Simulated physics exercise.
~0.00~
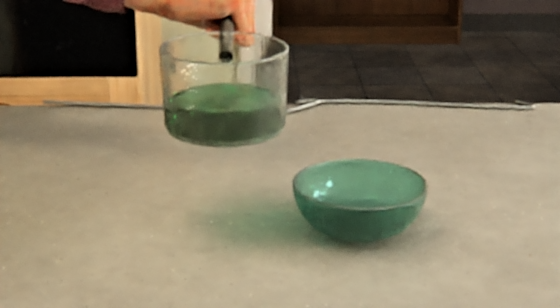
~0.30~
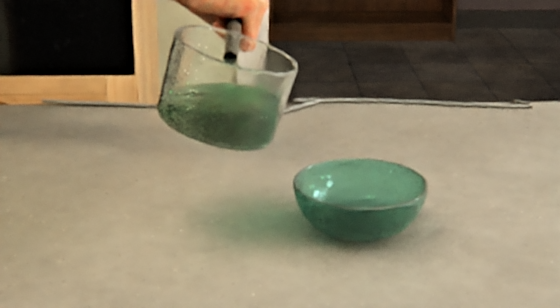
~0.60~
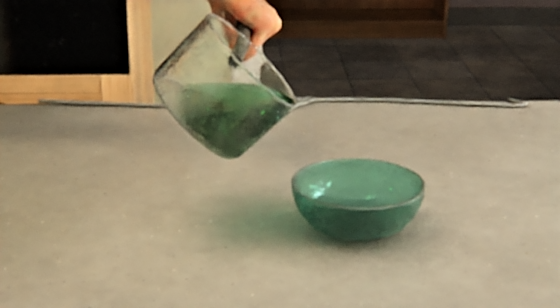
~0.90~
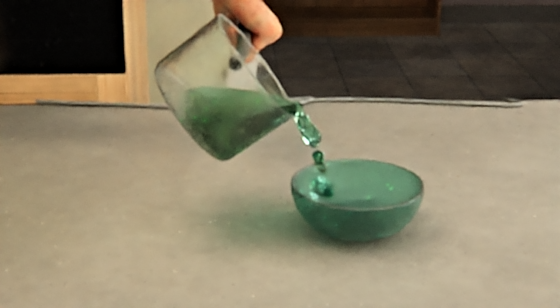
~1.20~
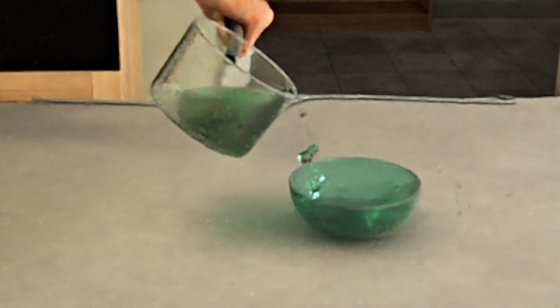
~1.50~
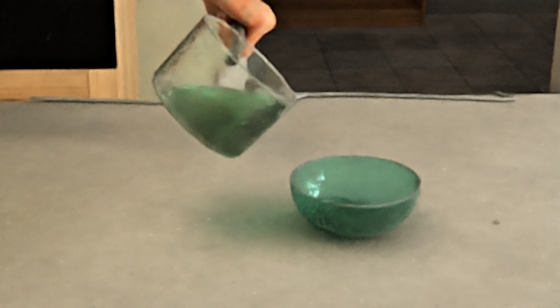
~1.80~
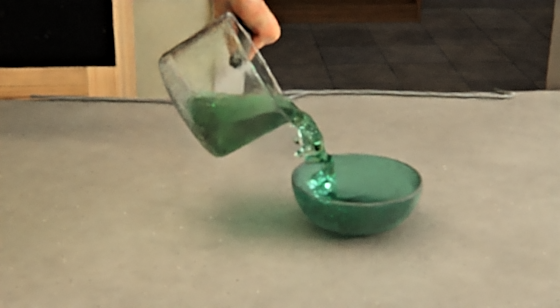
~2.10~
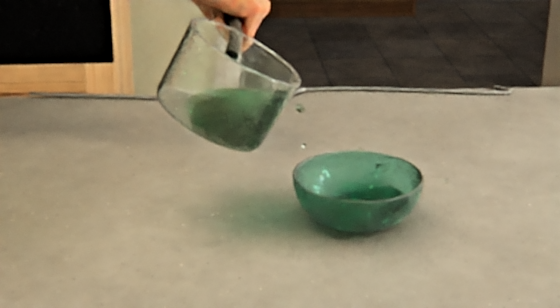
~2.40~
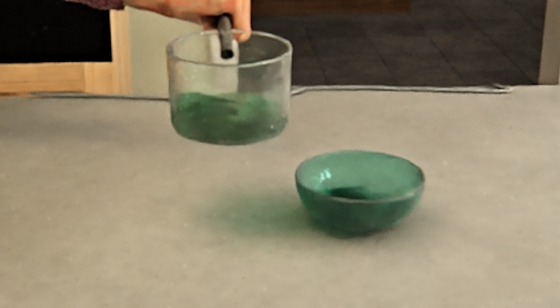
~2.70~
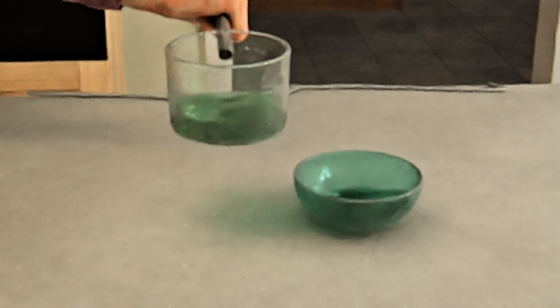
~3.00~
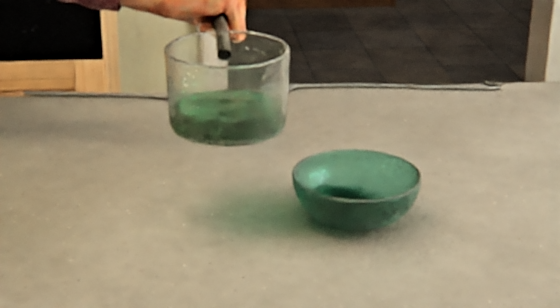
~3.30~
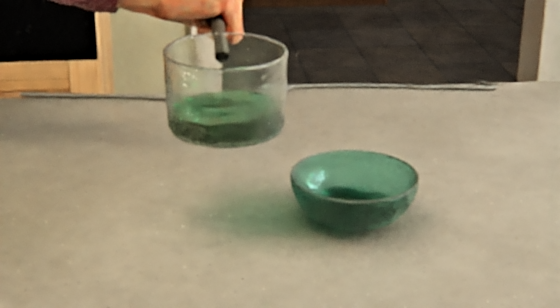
Hand tilting a small glass pot twice to pour green liquid into a round green bowl, then holding it level, still partly filled.
